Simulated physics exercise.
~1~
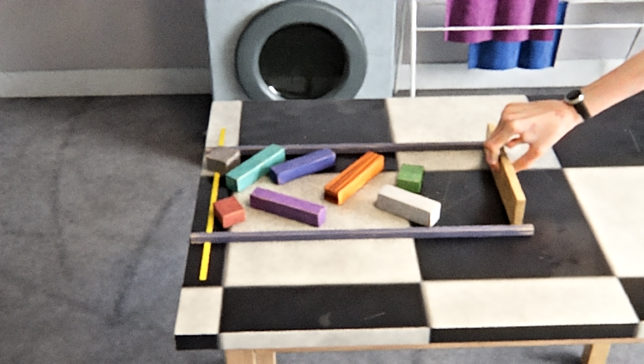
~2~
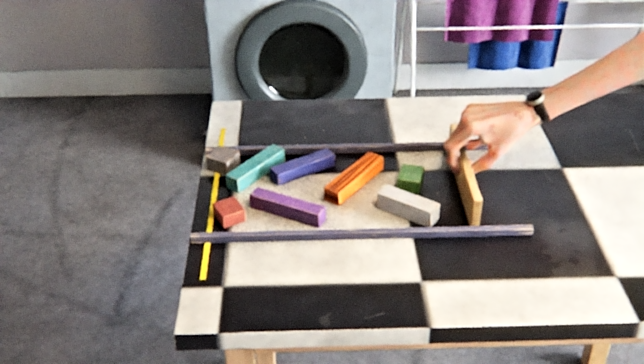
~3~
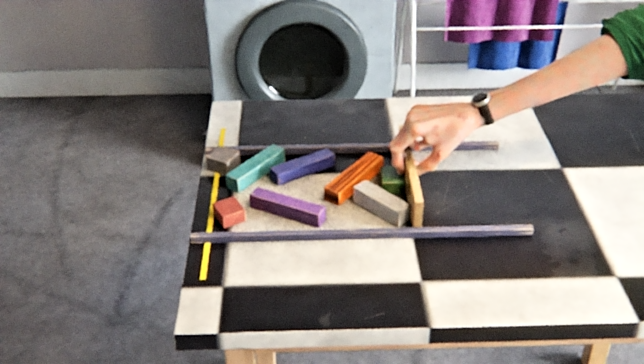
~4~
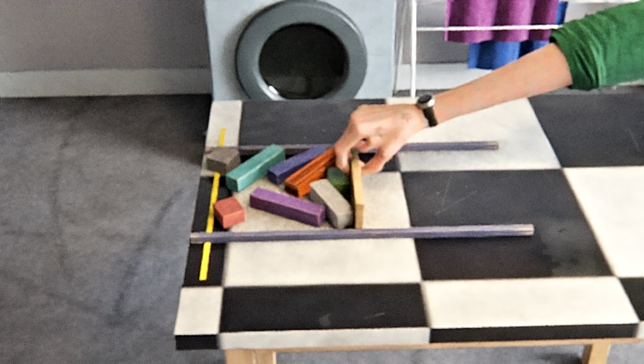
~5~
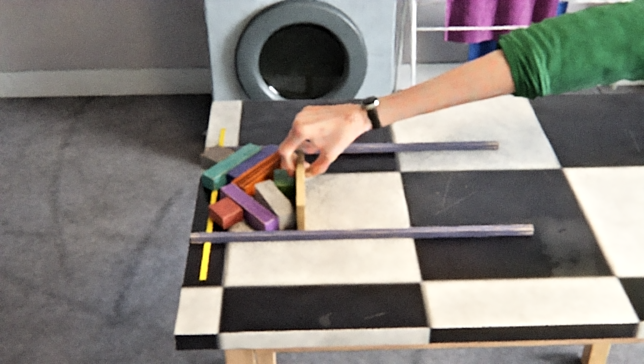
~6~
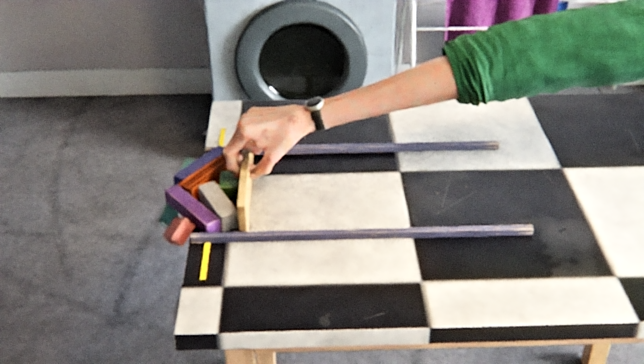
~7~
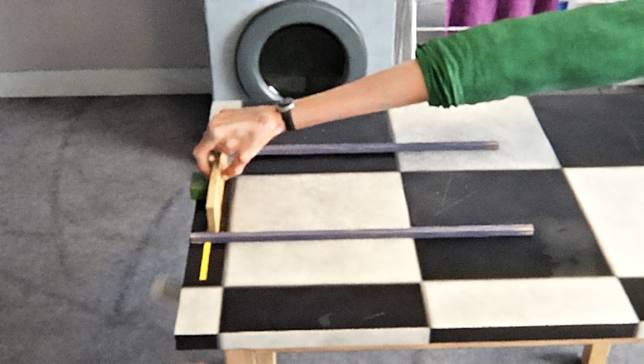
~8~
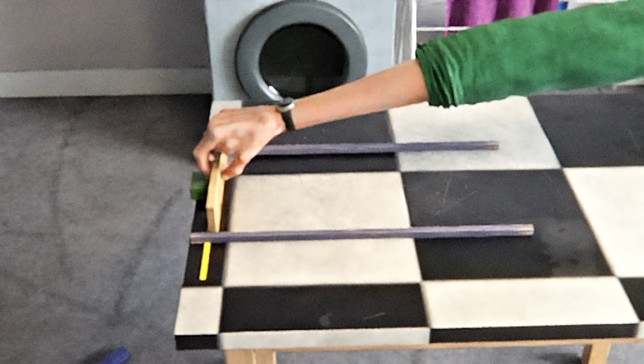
A hand pushed a wooden board steadily left along a checkered table between two rails, bunching colorful blocks and sticks together and shoving them over the edge until most had dropped off, then stopped with a green block still beside the board.
